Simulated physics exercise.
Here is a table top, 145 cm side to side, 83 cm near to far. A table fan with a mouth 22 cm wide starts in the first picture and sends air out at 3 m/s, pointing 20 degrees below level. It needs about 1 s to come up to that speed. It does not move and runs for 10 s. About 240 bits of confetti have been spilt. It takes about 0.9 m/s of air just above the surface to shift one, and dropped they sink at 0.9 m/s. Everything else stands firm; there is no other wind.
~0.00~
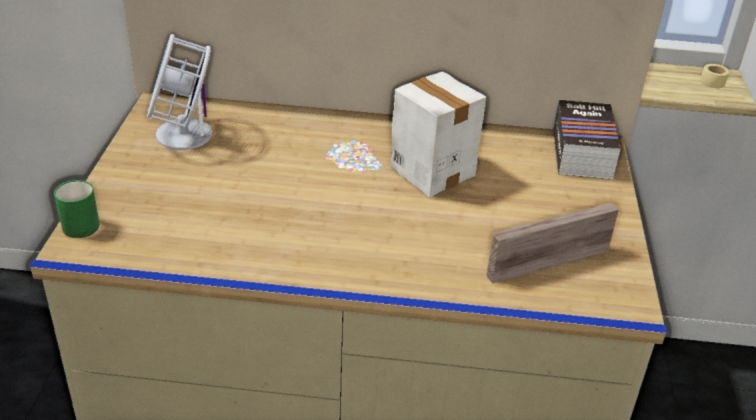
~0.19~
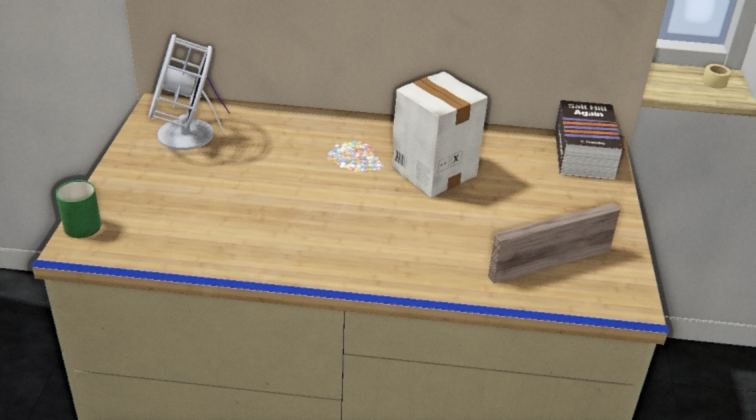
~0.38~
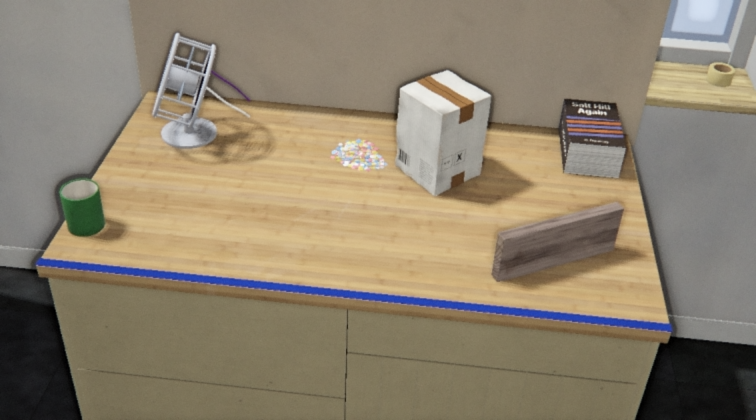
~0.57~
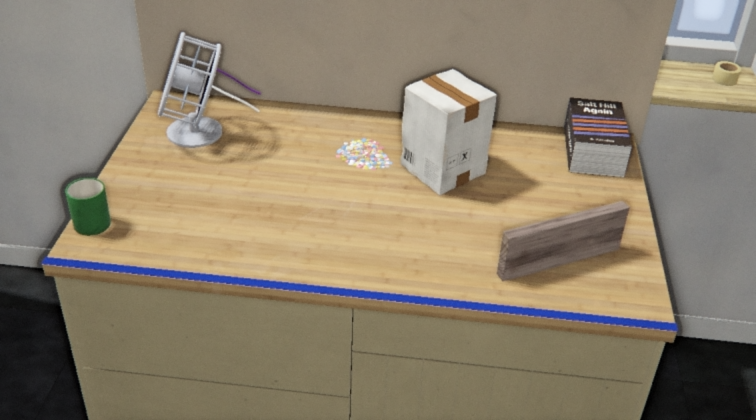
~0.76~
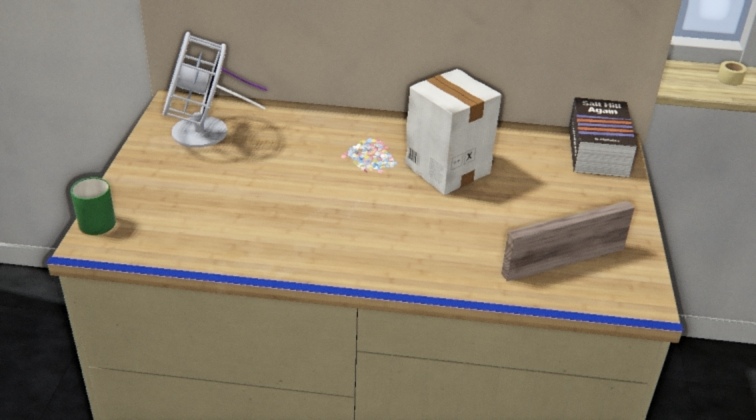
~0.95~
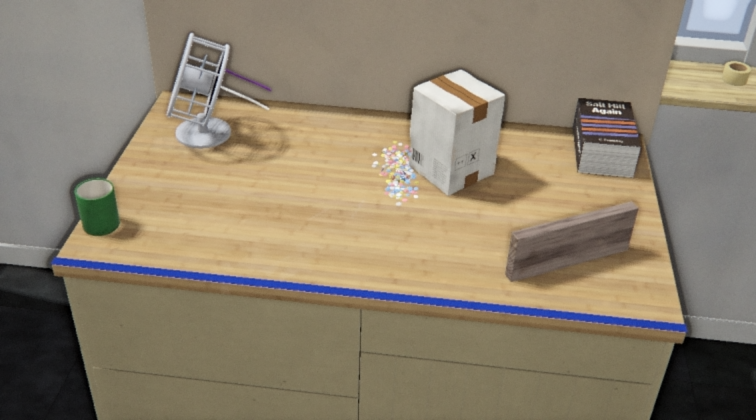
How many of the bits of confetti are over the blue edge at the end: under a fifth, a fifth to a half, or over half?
Of the bits of confetti, from a fifth to a half end over the blue edge.
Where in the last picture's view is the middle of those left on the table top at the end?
Around (545, 262).
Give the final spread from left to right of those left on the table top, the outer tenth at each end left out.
About 20 cm.
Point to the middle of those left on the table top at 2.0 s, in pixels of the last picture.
Near (521, 262).
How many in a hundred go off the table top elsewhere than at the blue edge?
Some 5 per cent.
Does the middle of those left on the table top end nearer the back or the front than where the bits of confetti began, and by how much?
To the front, by about 40 cm.
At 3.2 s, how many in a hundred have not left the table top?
Some 70 per cent.
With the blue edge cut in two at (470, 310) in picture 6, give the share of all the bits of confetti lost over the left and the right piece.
About 10 % left and 30 % right.
After 2.0 s, 30 % are over the blue edge; the middle of those still in play is near (521, 262); 48 % have settled or left.
After 3.2 s, 31 % are over the blue edge; the middle of those still in play is near (539, 264); 51 % have settled or left.
After 5.5 s, 35 % are over the blue edge; the middle of those still in play is near (545, 263); 58 % have settled or left.
After 10.0 s, at the end, 39 % are over the blue edge; the middle of those still in play is near (545, 262).
